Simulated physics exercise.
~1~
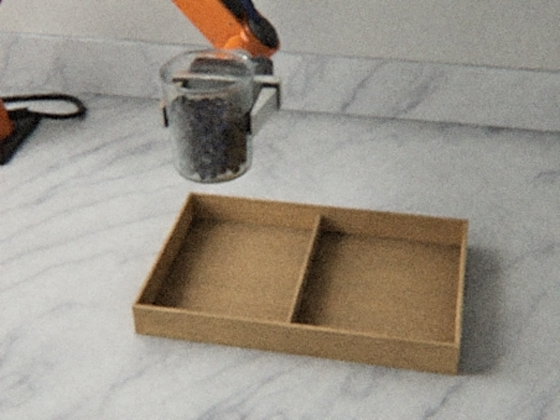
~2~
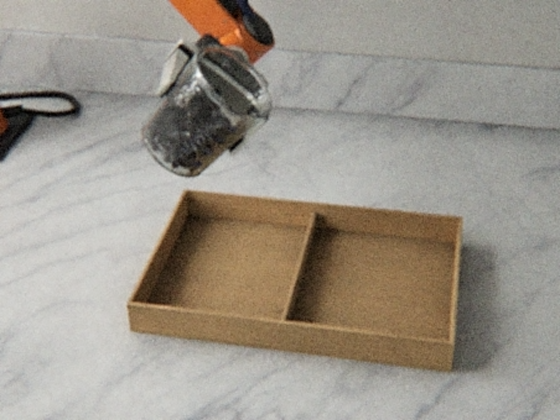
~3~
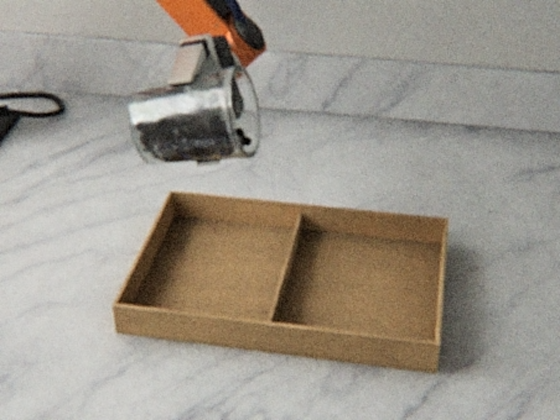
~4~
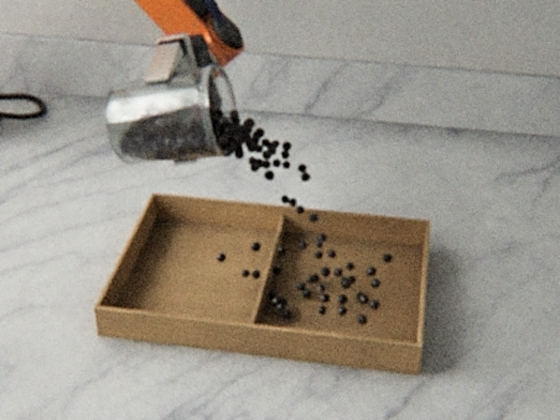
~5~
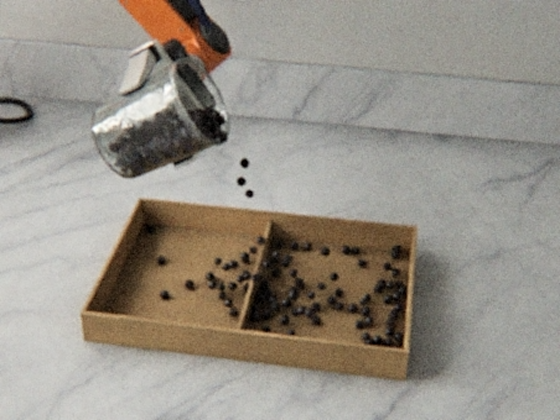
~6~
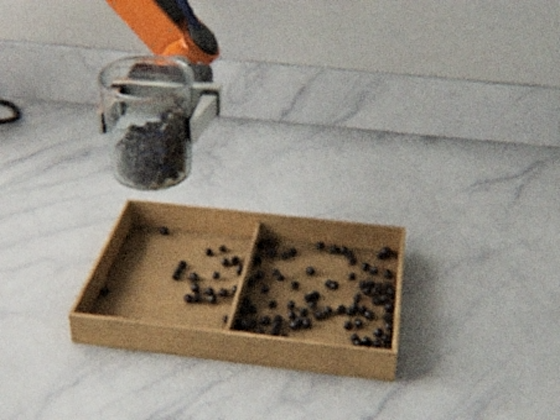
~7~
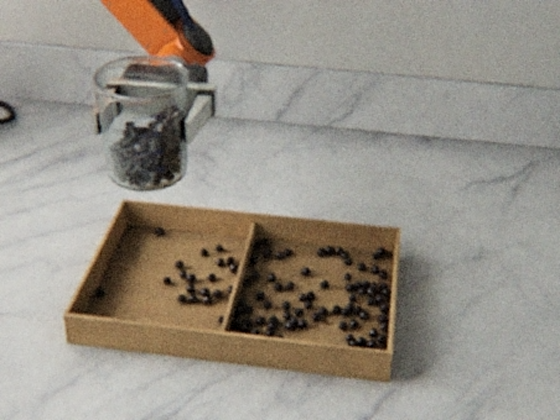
Above a divided tray, a gripper tips a clear tumbler, spills some dark beads, and rights it.
